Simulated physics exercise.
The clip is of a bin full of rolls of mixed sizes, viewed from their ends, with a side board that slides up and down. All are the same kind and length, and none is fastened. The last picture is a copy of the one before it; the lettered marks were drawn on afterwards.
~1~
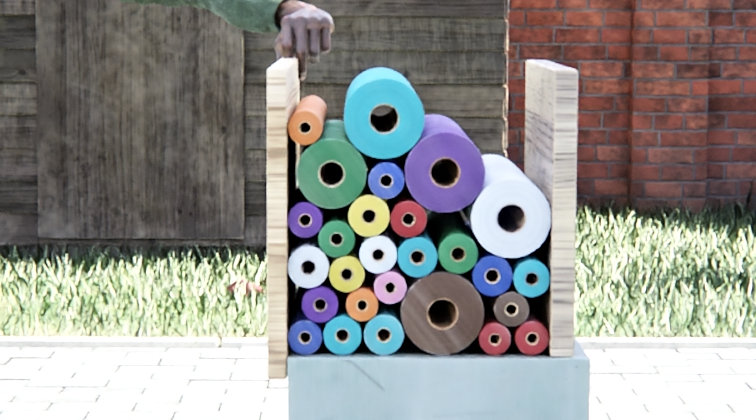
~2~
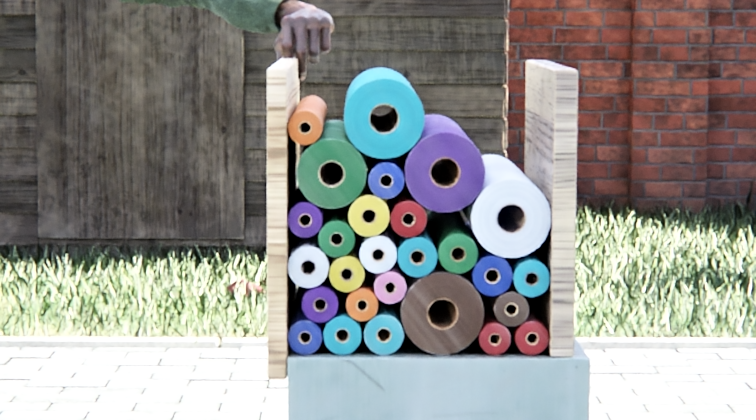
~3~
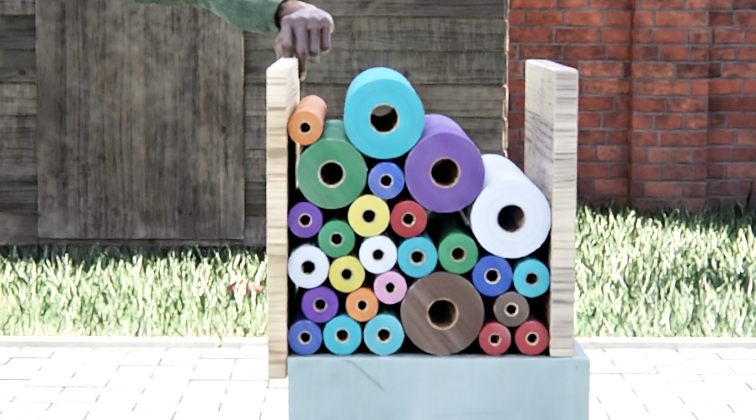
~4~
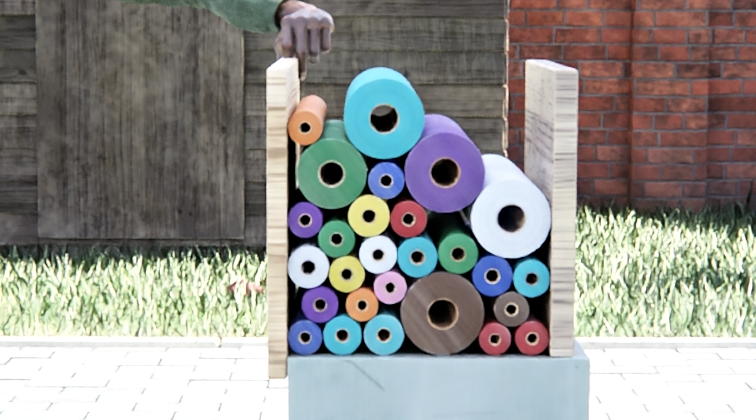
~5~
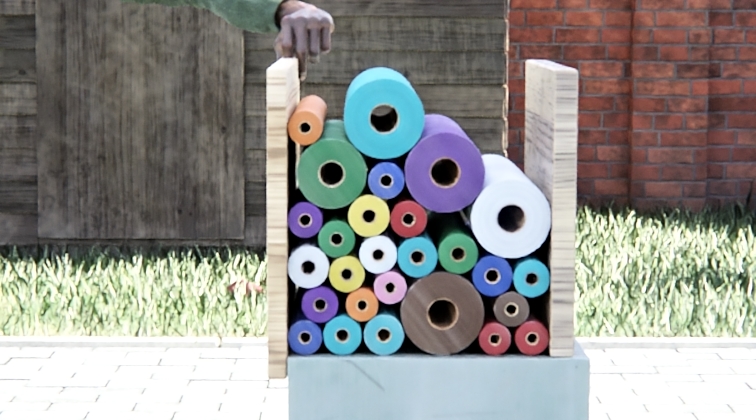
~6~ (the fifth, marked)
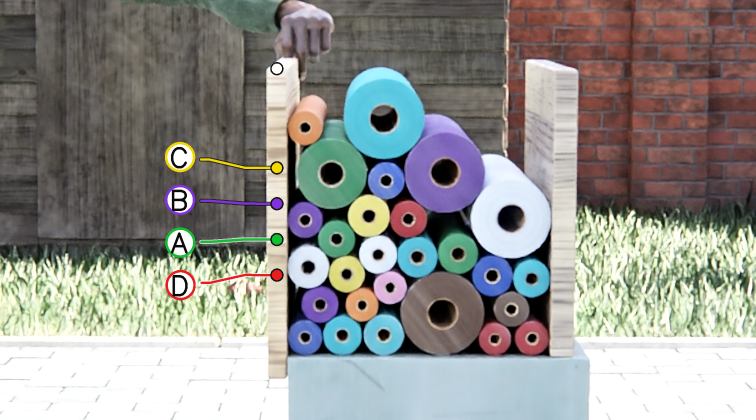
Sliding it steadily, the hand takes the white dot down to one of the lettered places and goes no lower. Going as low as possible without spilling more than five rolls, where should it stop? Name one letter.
Slide it to D.
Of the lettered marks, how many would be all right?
Four of the four.
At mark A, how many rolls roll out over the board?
At A the number is one.
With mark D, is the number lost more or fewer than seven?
Fewer than seven.
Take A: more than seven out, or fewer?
At A, fewer than seven.
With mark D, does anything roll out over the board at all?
Yes.
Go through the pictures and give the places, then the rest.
A blue roll (305, 338); a pink roll (390, 288), in the first frame.
A pink roll (390, 288); a turquoise roll (417, 257), in the second frame.
A white roll (511, 218); a blue roll (386, 181), in the third frame.
Side board (285, 204); a blue roll (305, 338), in the fourth frame.
A pink roll (390, 288); a turquoise roll (417, 257), in the fifth frame.
On the marked copy, A at (277, 239); B at (277, 204); C at (277, 168); D at (277, 275); the white dot at (277, 69).
Following D. Soon after the start, top of the board (287, 156).
Later, top of the board (287, 254).
In the end, top of the board (287, 274), four out over the board.
As for the rest, A one out over the board; B one out over the board; C none out over the board.
